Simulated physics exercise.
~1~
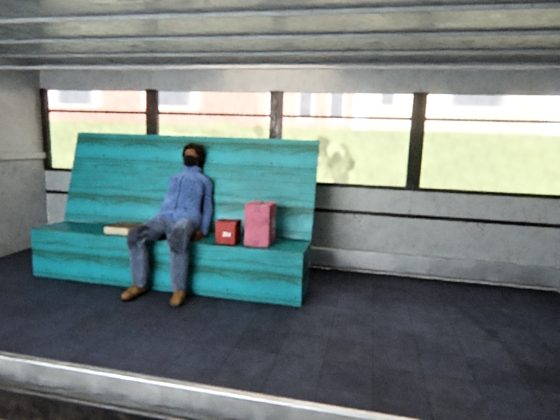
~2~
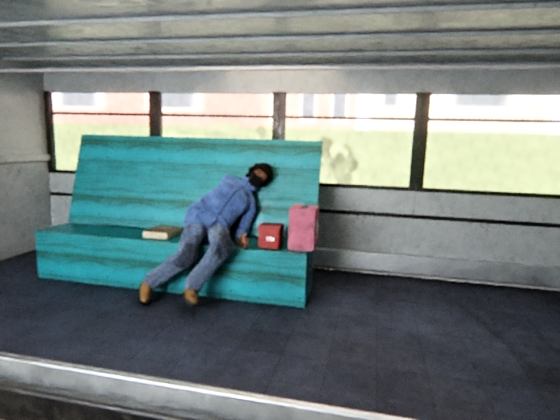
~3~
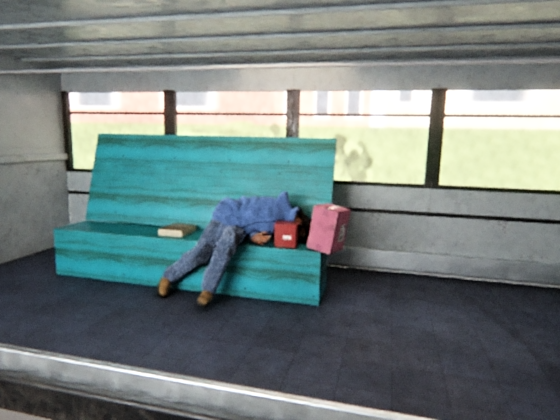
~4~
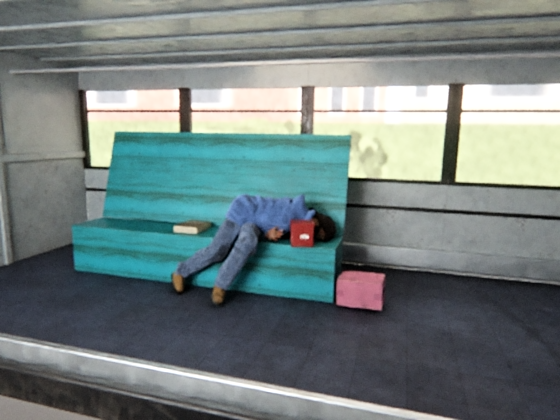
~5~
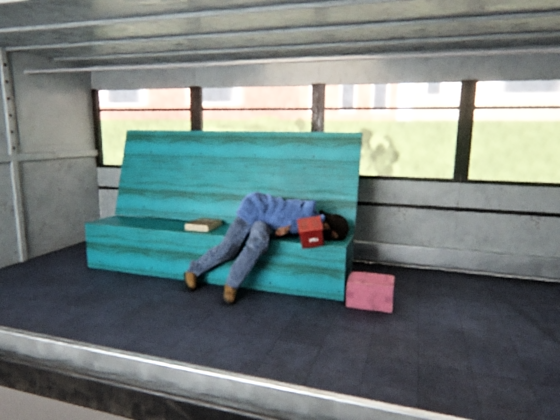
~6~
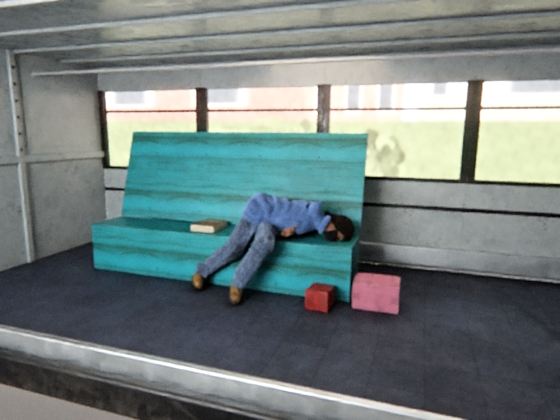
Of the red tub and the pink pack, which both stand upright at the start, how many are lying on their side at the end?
Two are lying on their side at the end, the red tub and the pink pack.
